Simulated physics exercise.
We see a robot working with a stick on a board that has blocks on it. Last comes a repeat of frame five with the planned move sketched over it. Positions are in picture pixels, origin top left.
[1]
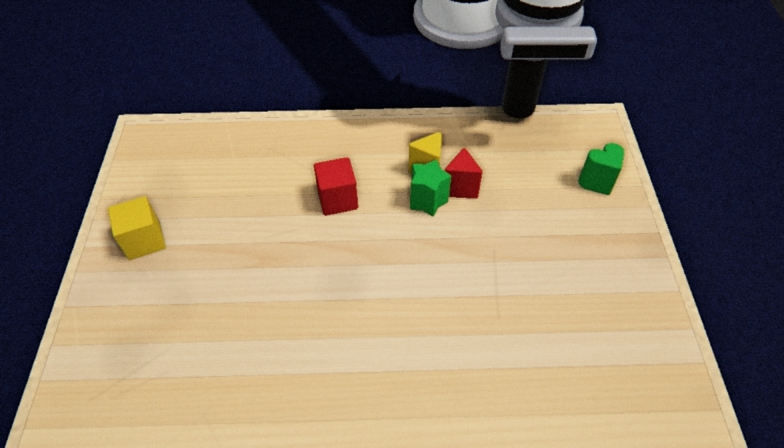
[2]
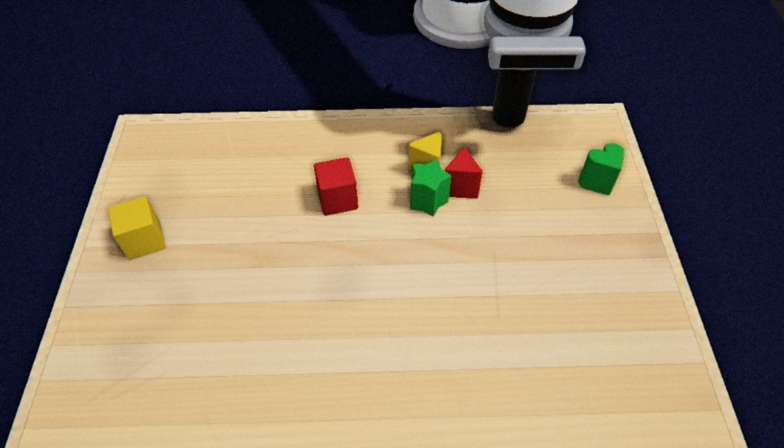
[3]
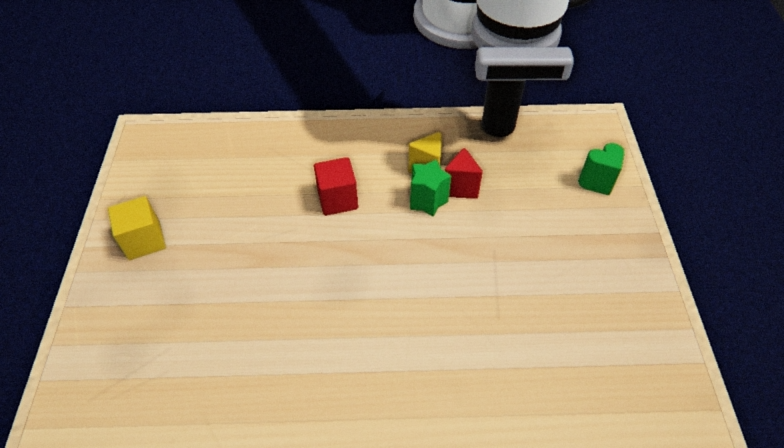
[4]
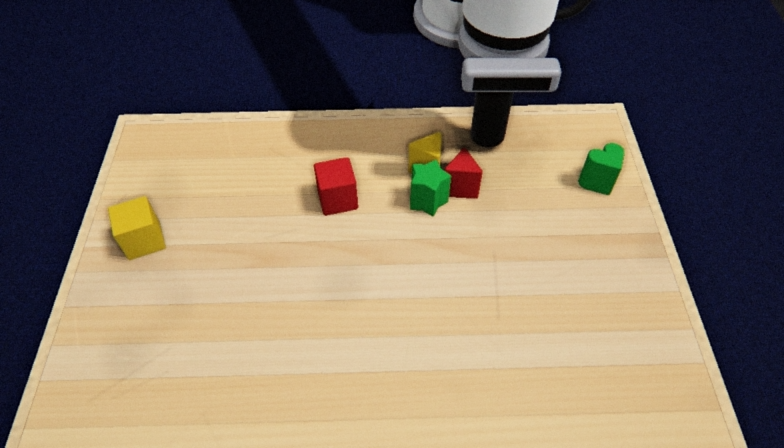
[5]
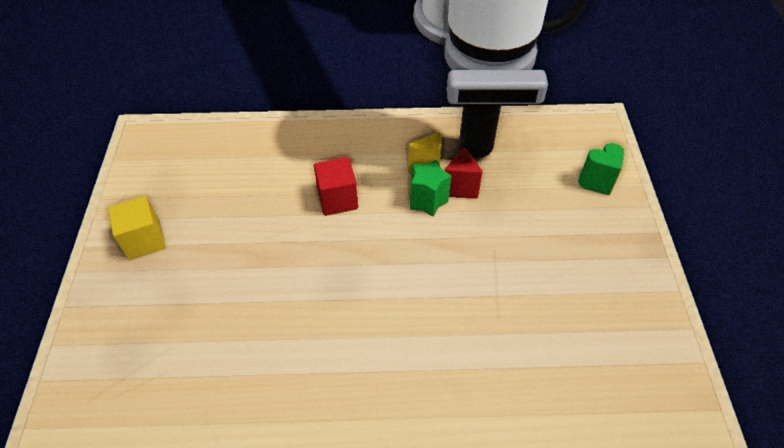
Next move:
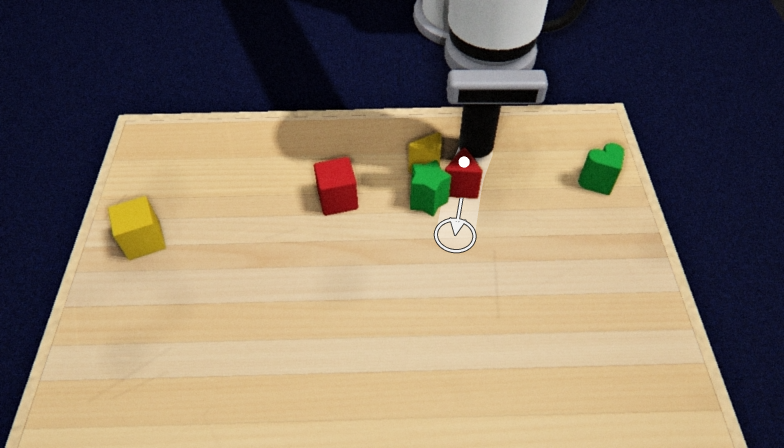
A robot arm's dark stick starts at the far edge of a wooden board and moves a short way left and toward the viewer, drawing close behind the red triangular piece. The yellow and red cubes, yellow triangle, green star and green heart all stay still.
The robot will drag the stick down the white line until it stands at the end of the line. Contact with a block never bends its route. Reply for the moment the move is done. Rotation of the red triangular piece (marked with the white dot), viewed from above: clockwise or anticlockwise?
Rotation: Counter-clockwise.
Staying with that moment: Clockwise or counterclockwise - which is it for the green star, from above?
It turns clockwise.
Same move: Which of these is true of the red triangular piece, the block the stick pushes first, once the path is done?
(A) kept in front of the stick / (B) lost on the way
I choose A.
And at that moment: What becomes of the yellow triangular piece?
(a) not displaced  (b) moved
The one that fits is a, not displaced.
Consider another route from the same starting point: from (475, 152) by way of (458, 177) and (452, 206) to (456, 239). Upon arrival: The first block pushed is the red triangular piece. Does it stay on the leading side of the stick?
It keeps leading.
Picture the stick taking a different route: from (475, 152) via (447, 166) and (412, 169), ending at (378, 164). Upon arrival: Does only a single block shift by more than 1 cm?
Going by the path, yes.
Drawn move, from (475, 152) by way of (463, 191) to (455, 235); the dot is on the red triangular piece.
The first path, step by step. One third of the way, stick (466, 172); green star (427, 179), turned 30° clockwise; red triangular piece (463, 178), turned 15° anticlockwise.
Two thirds of the way, stick (461, 199); green star (427, 179), turned 30° clockwise; red triangular piece (463, 203), turned 55° anticlockwise.
At the end, stick (456, 229); yellow triangular piece still; green star (425, 180), turned 45° clockwise; red triangular piece (461, 236), turned 70° anticlockwise.
